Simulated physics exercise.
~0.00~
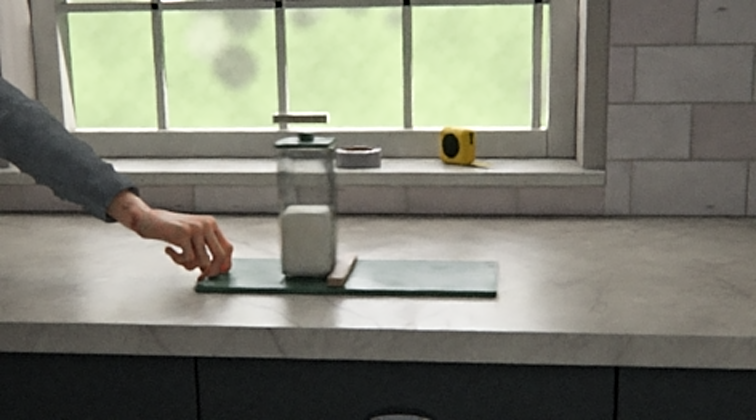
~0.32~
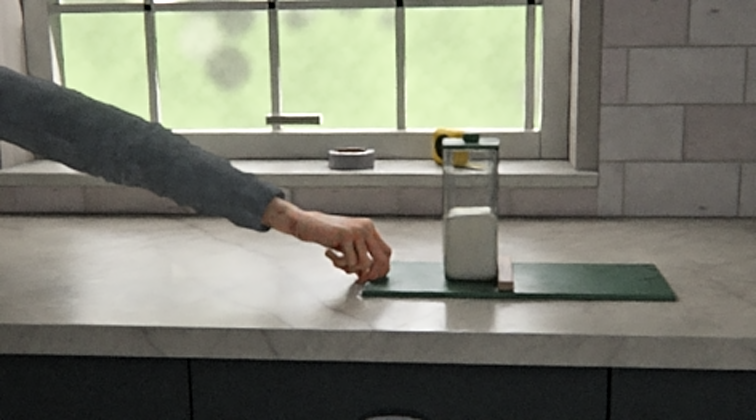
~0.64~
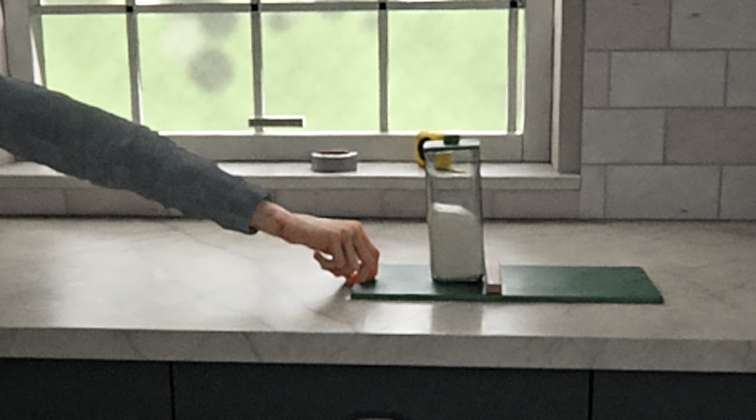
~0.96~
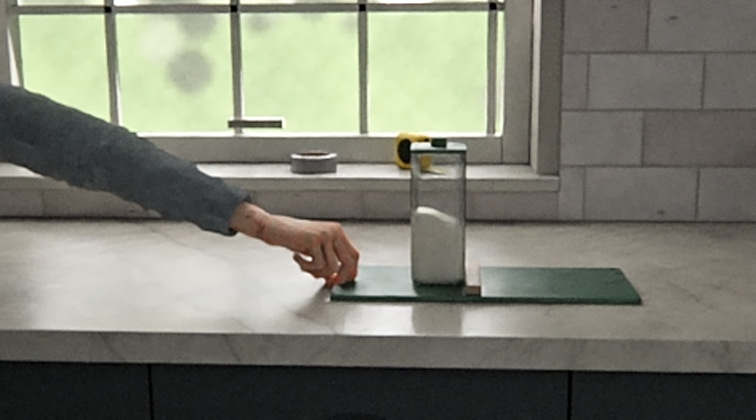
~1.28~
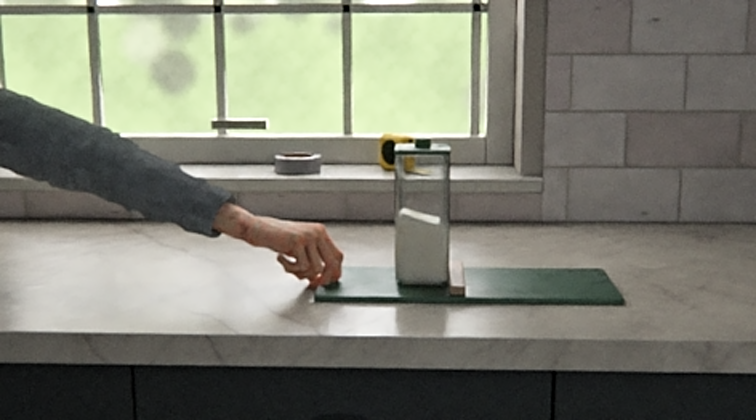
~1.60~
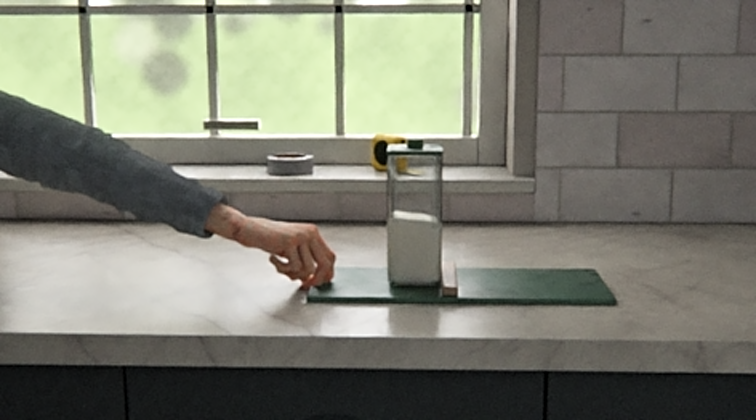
The video shows a hand sliding a green board to the right along a marble counter, carrying a clear capped container half filled with white liquid, which tilts slightly against a low strip as the board stops, its contents sloshing, then settles upright where it stood on the board.
